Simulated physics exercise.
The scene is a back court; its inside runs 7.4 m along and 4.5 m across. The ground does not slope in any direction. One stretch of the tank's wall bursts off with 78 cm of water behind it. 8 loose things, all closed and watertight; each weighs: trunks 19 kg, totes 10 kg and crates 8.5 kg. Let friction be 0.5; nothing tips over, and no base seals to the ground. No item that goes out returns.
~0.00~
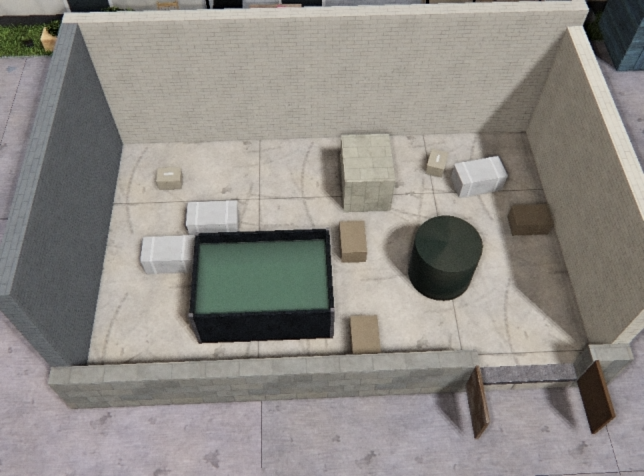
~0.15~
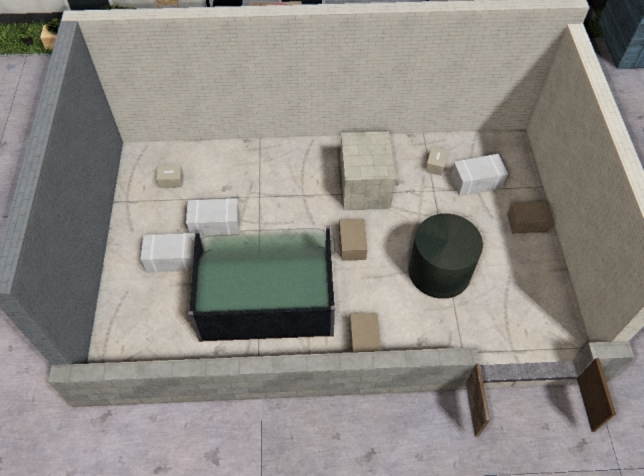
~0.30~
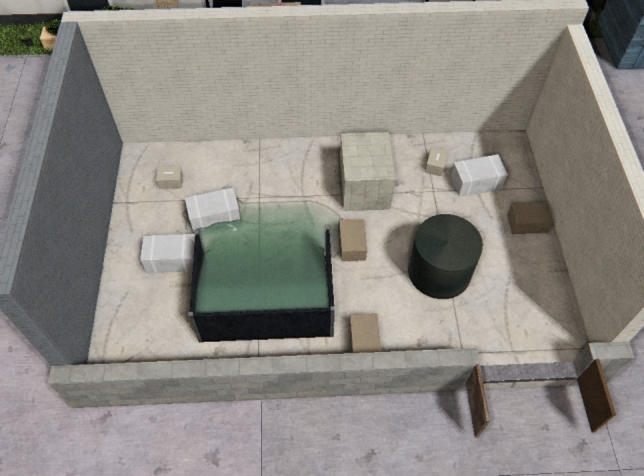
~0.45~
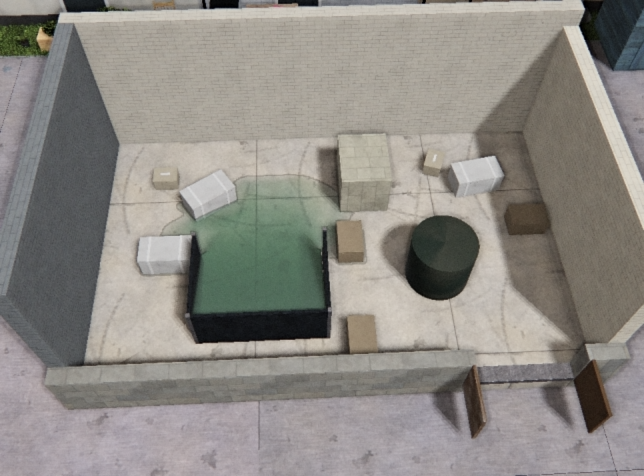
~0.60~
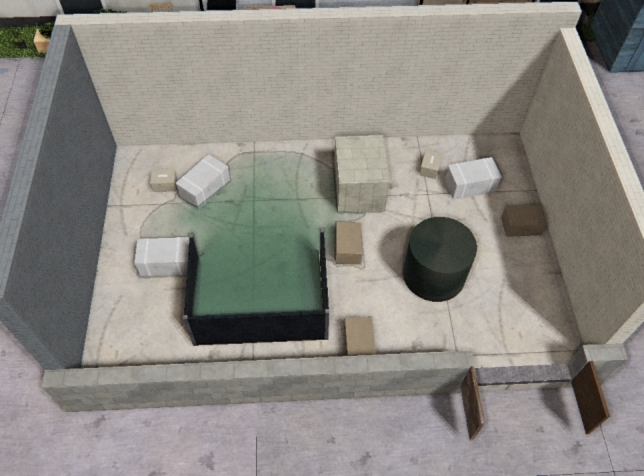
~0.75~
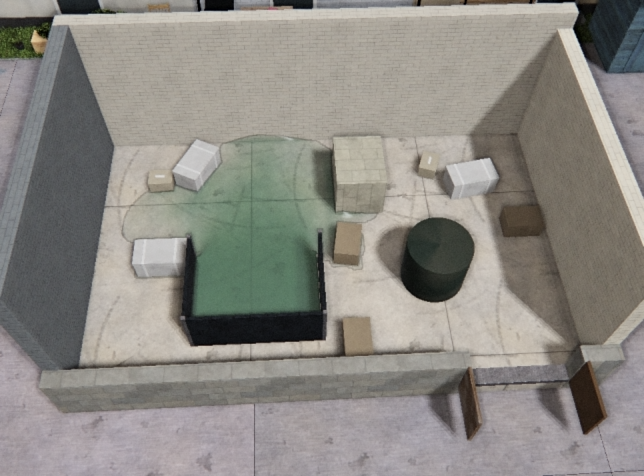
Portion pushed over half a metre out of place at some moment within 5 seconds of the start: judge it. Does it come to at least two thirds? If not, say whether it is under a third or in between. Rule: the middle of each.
Yes, two thirds or more.
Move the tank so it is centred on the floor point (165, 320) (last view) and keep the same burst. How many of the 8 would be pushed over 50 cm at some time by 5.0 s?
Result: 7 of them.
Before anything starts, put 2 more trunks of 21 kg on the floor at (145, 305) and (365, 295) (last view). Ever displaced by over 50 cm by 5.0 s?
Above, below.
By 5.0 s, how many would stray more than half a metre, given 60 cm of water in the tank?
Then the count would be 6.
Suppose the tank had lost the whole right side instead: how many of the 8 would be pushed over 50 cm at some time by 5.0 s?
Count: 5.
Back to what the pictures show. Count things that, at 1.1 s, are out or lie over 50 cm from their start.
By then the count is 1.
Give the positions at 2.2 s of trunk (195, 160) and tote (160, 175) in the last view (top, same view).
Somewhere around (149, 165) and (118, 150).
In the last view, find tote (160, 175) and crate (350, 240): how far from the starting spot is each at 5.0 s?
The first ends 350 centimetres from its start and the second 120 centimetres.
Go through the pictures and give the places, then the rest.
The first picture shows a trunk at (212, 213) rests on the ground; a crate at (353, 236), on the bottom; 2.5 m2 under water; 0 of 8 have shifted.
The second picture shows a trunk at (212, 211), on the bottom; a crate at (353, 234) rests on the ground; 3.6 m2 under water; 0 of 8 have shifted.
The third picture shows a trunk at (212, 203) rests on the ground, 16 cm from its start; a crate at (353, 235) rests on the ground; water covers 4.8 m2; 1 of 8 have shifted.
The fourth picture shows a trunk at (207, 189) rests on the ground, 48 cm from its start; a crate at (350, 236), on the bottom; 6.5 m2 under water; 1 of 8 have shifted.
The fifth picture shows a trunk at (202, 175), on the bottom, 83 cm from its start; a crate at (349, 238), on the bottom; water covers 8.3 m2; 1 of 8 have shifted.
The sixth picture shows a trunk at (196, 159), on the bottom, 120 cm from its start; a crate at (348, 238) rests on the ground, 4 cm from its start; 9.9 m2 under water; 1 of 8 have shifted.
After 1.1 s 1 of 8 are over 50 cm from their spots; 1 afloat.
After 2.2 s 2 of 8 are over 50 cm from their spots; 2 afloat.
After 3.5 s 5 of 8 are over 50 cm from their spots; 2 afloat.
After 5.0 s 7 of 8 are over 50 cm from their spots, and 7 have been at some point; 4 afloat.
